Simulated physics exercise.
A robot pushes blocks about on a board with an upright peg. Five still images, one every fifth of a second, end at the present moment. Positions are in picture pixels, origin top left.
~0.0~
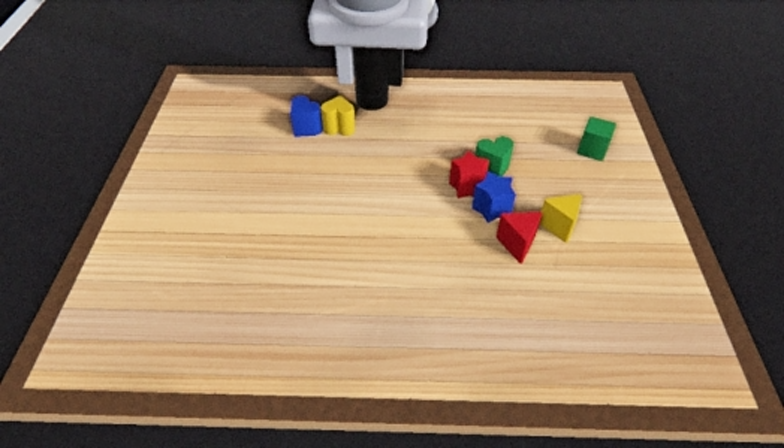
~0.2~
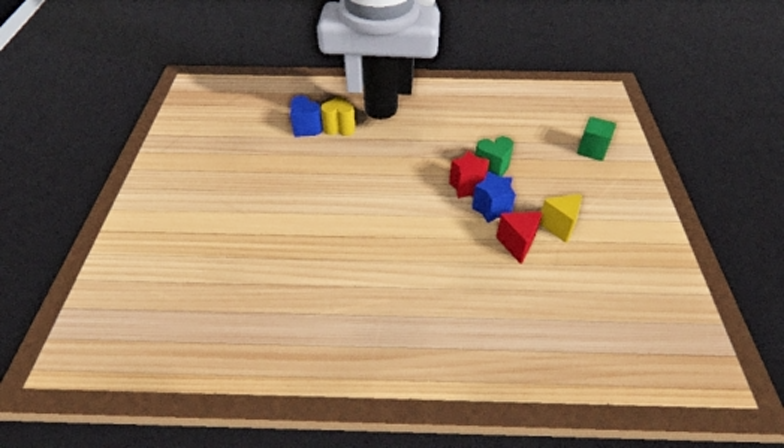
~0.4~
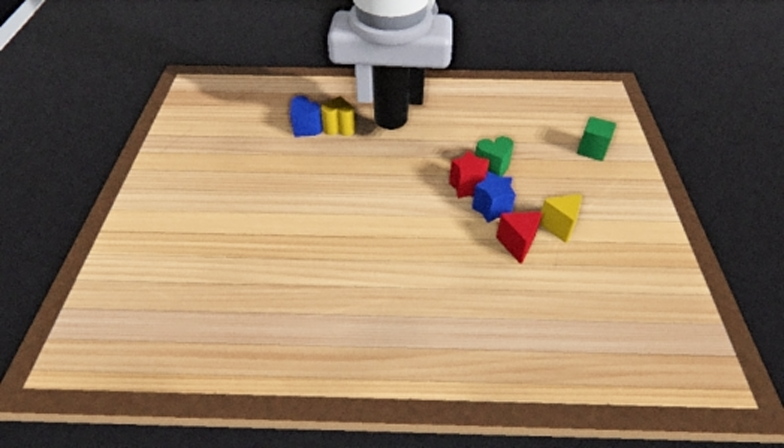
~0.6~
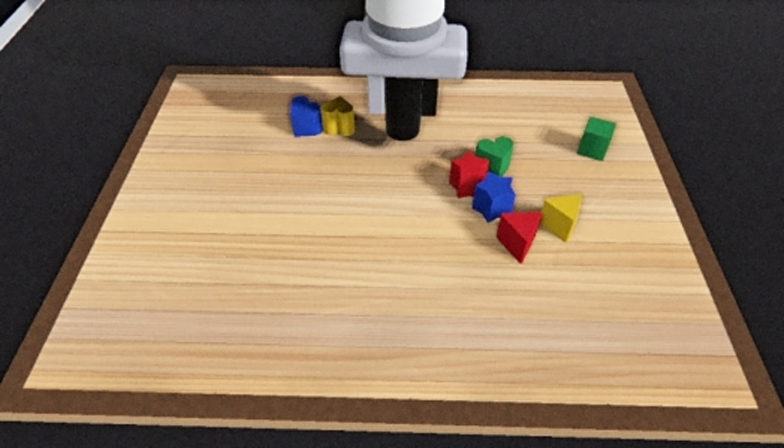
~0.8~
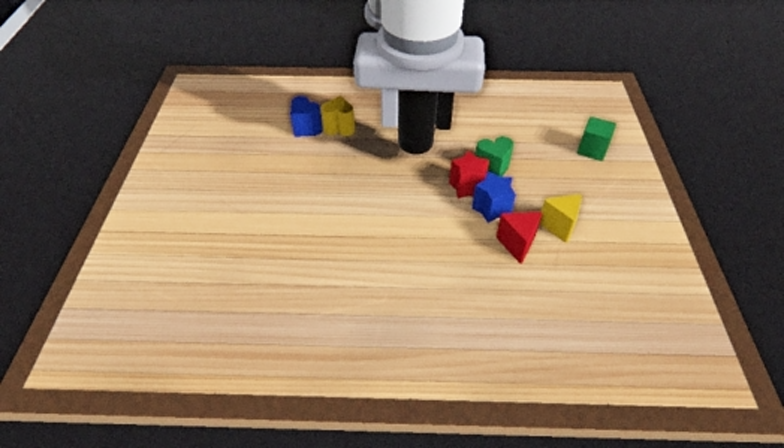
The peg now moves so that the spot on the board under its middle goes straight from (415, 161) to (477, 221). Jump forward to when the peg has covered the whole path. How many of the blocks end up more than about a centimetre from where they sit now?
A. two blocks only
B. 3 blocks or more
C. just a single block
Choice A: Two blocks only.
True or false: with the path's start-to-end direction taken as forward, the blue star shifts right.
The claim does not hold.
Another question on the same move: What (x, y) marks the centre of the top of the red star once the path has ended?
The point I'd pick in the picture is (496, 174).
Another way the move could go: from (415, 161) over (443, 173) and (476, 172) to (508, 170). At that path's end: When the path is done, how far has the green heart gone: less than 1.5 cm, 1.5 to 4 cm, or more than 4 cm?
Displaced more than 4 cm.
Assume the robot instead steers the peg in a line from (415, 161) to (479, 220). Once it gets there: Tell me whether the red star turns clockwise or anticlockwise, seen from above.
Counterclockwise from above.
The first path, step by step. One third of the way, peg at (435, 163); nothing pushed yet.
Two thirds of the way, peg at (458, 184); red star at (490, 172), turned 65° anticlockwise; blue star at (521, 193), turned 45° clockwise.
At the end, peg at (480, 204); red star at (496, 174), turned 100° anticlockwise; blue star at (527, 192), turned 70° clockwise; red triangle still.
